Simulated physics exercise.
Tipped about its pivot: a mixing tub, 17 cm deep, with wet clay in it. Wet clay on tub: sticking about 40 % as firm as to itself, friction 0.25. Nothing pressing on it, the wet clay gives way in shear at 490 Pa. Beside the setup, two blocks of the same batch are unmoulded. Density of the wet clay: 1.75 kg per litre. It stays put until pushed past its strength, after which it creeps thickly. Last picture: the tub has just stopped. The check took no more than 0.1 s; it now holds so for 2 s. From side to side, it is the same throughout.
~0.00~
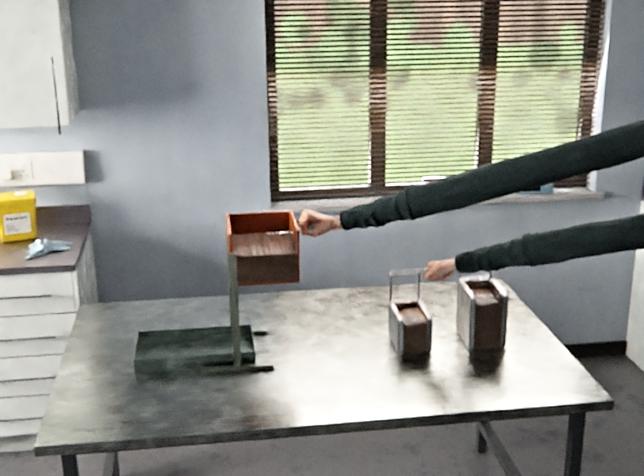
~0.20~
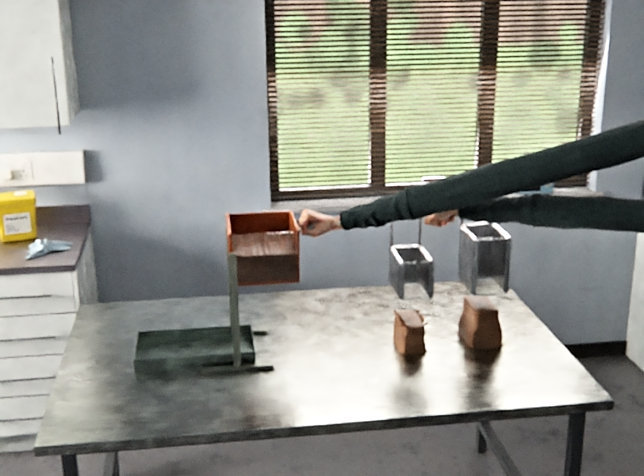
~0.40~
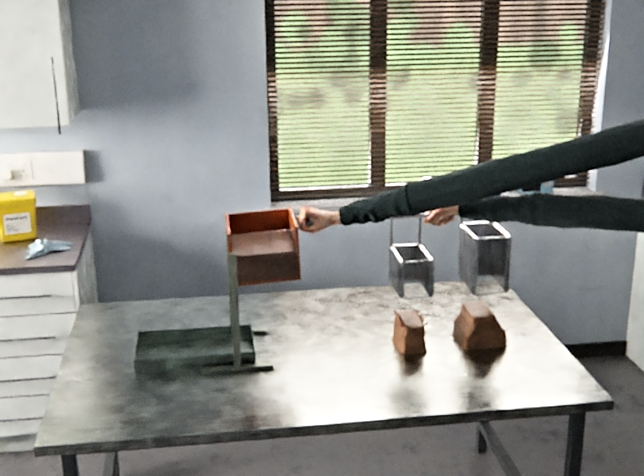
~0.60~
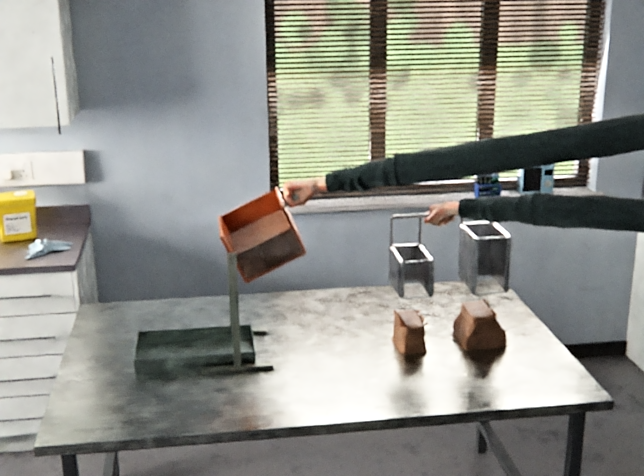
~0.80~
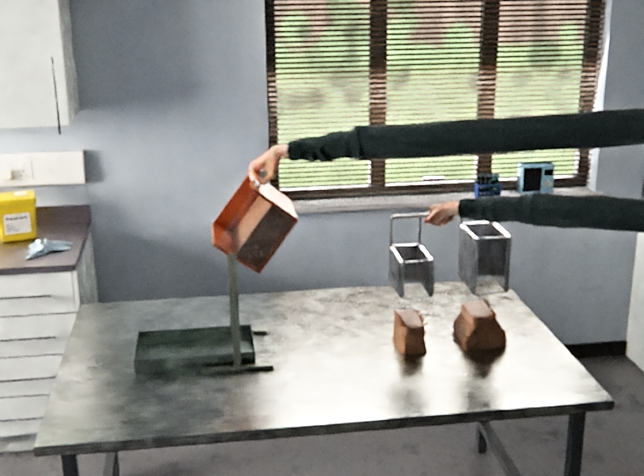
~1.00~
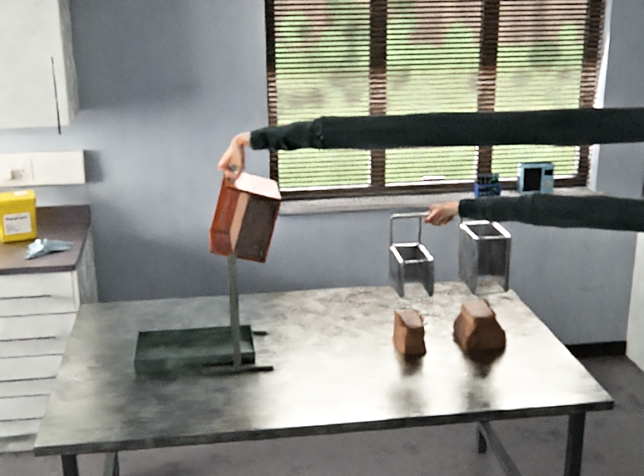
Two hands lift metal moulds off brown blocks, then tilt an orange tub of clay leftward.
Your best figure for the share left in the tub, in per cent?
I would say about 100 %.
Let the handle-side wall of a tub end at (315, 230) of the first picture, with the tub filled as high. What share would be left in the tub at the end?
About 100 % stays in the tub.
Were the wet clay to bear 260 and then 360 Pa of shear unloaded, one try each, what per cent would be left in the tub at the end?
You'd see 90 percent the first time and 100 percent the second.
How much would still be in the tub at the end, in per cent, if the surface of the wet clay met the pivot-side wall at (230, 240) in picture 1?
In that case, around 75 percent.
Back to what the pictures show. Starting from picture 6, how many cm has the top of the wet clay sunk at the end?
3 cm.
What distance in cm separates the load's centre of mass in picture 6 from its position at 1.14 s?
Around 2 centimetres.
By 1.14 s, the tub is at 74 degrees and holds 100 %.
By 1.31 s, the tub is at 74 degrees and holds 100 %.
By 1.48 s, the tub is at 74 degrees and holds 100 %.
By 1.65 s, the tub is at 74 degrees and holds 100 %.
By 3.00 s, at the end, the tub is at 74 degrees and holds 100 %.
